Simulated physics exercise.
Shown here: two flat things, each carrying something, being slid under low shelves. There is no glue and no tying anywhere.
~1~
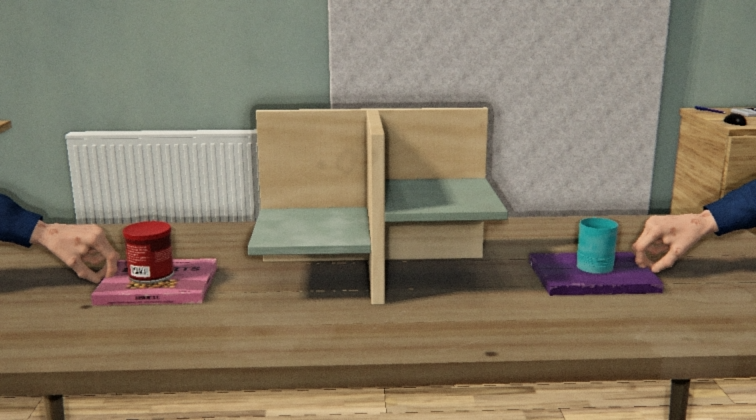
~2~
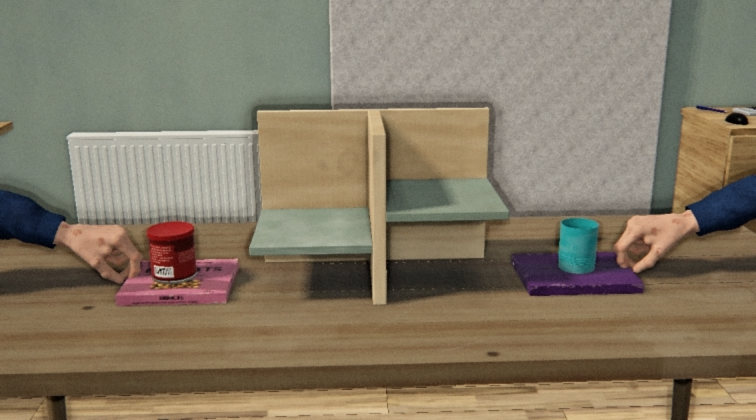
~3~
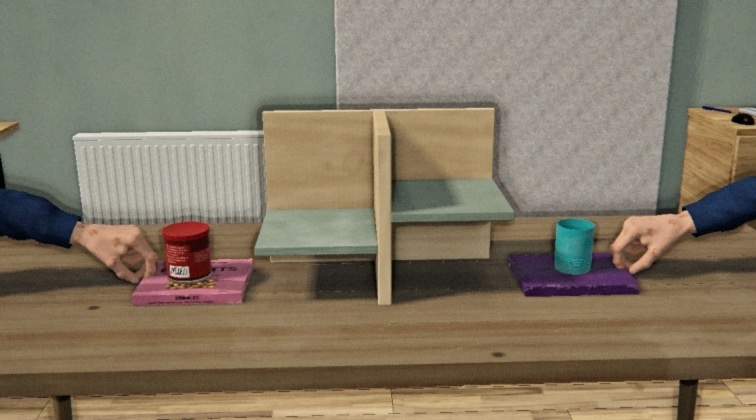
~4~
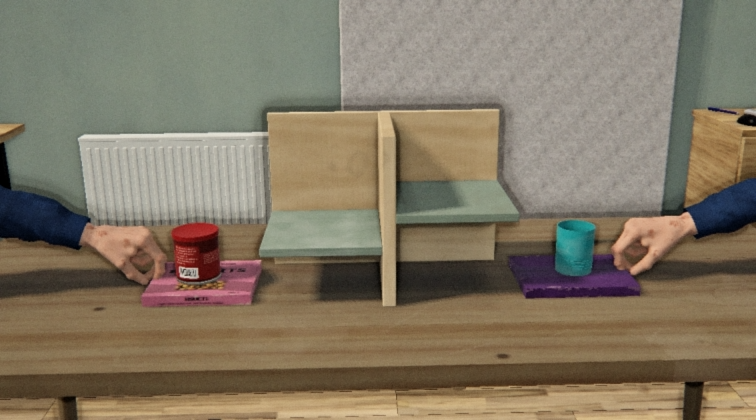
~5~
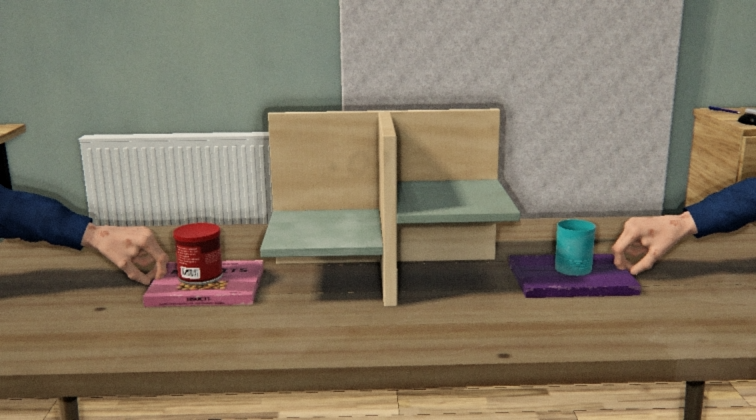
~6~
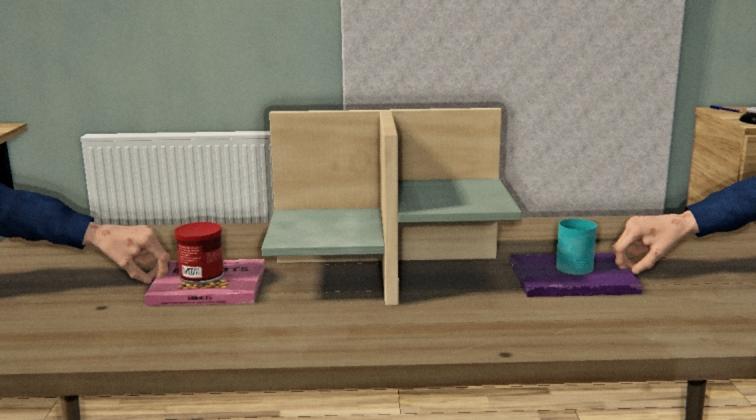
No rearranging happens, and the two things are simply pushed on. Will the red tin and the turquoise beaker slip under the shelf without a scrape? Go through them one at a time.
One at a time: The red tin gets scraped; the turquoise beaker slips under.
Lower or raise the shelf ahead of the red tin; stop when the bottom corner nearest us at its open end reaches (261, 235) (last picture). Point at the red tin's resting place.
End position approximately (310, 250).
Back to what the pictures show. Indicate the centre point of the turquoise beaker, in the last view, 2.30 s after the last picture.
At about (461, 249).
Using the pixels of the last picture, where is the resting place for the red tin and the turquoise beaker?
The first ends near (223, 265), the second near (456, 249).
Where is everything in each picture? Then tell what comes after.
In the first frame, hands sliding the things forward; red tin (149, 252); turquoise beaker (597, 245); shelf (375, 202).
In the second frame, hands sliding the things forward; turquoise beaker (578, 245); pink box (181, 281).
In the third frame, hands sliding the things forward; red tin (188, 252); purple box (570, 274).
In the fourth frame, hands sliding the things forward; turquoise beaker (574, 248); shelf (386, 205).
In the fifth frame, hands sliding the things forward; red tin (199, 253); pink box (207, 282).
In the sixth frame, hands sliding the things forward; red tin (200, 252); turquoise beaker (576, 246); purple box (573, 274).
Then, 1.32 s later than the last frame, red tin pushed back on its carrier near (247, 252); turquoise beaker riding along near (516, 248).
Then, 2.30 s later than the last frame, red tin tilted by 24° near (251, 250); turquoise beaker riding along near (462, 249).
Then, 2.74 s later than the last frame, red tin tilted by 58° near (241, 256); turquoise beaker riding along near (456, 249).
When it is over, the red tin gets scraped off its spot, near (224, 265); the turquoise beaker rides in untouched, near (456, 249).
